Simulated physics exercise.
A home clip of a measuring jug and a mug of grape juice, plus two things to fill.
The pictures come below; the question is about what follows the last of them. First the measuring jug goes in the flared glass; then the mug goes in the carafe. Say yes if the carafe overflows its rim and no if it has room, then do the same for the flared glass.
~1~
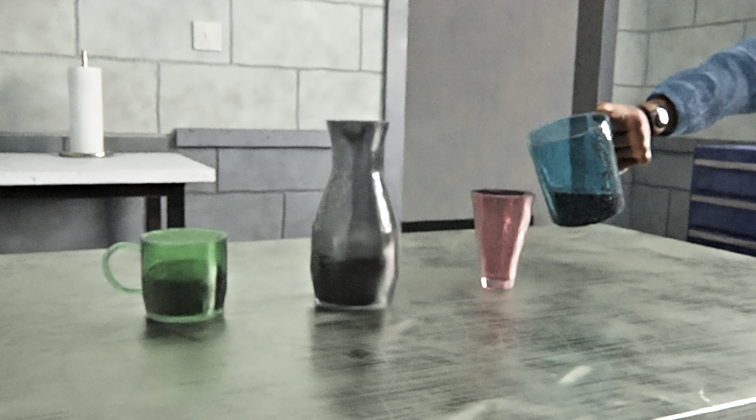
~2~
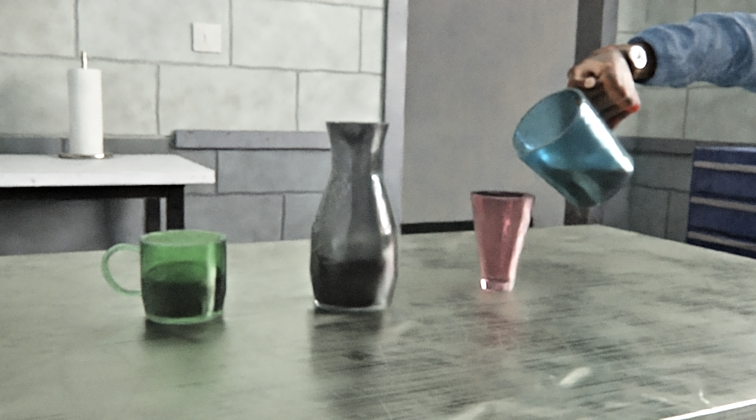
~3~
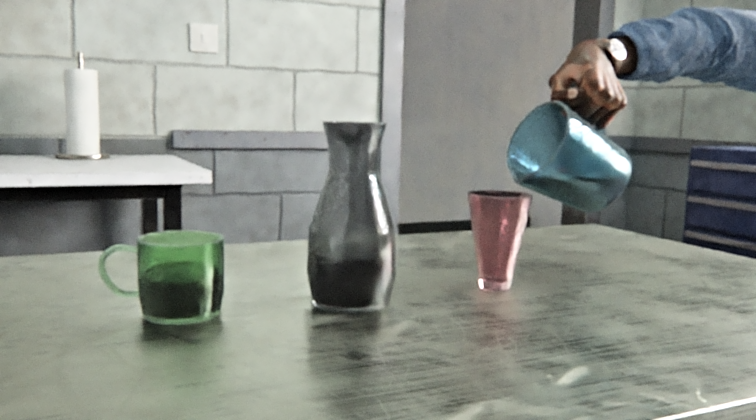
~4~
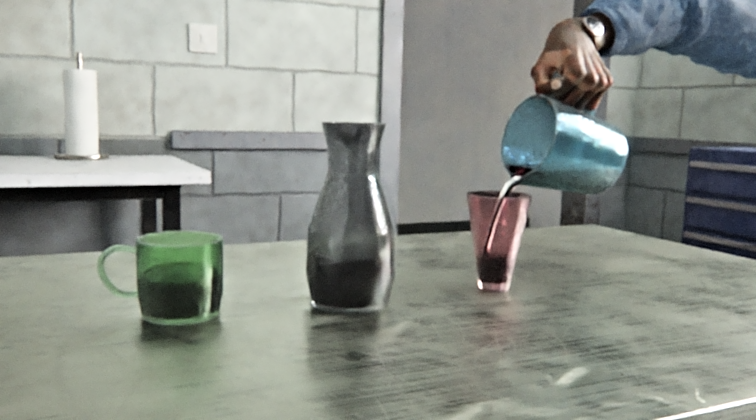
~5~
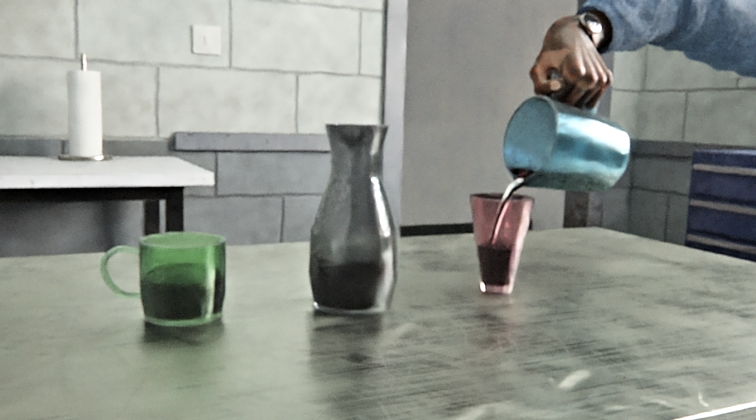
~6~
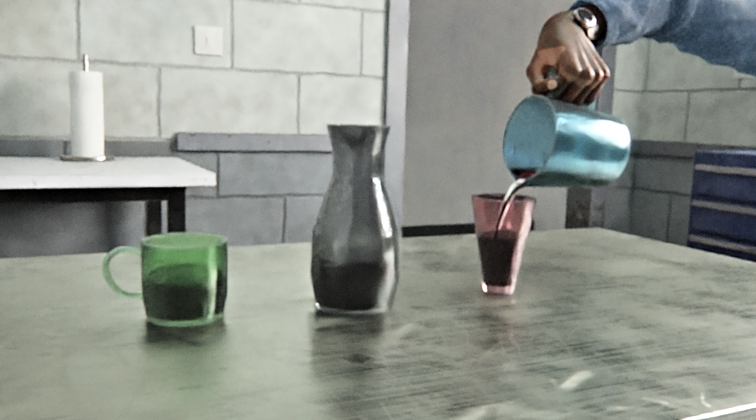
As I see it, the carafe keeps it all in, the flared glass keeps it all in.
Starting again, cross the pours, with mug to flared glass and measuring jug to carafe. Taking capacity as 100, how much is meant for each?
The first one is at 70 per cent, the second at 60 per cent.
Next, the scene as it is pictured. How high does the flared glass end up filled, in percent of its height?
About 80%.
Next, the flared glass is about two thirds full.
After that, the flared glass is about three quarters full.
Finally, the carafe is about a third full; the flared glass is about three quarters full.
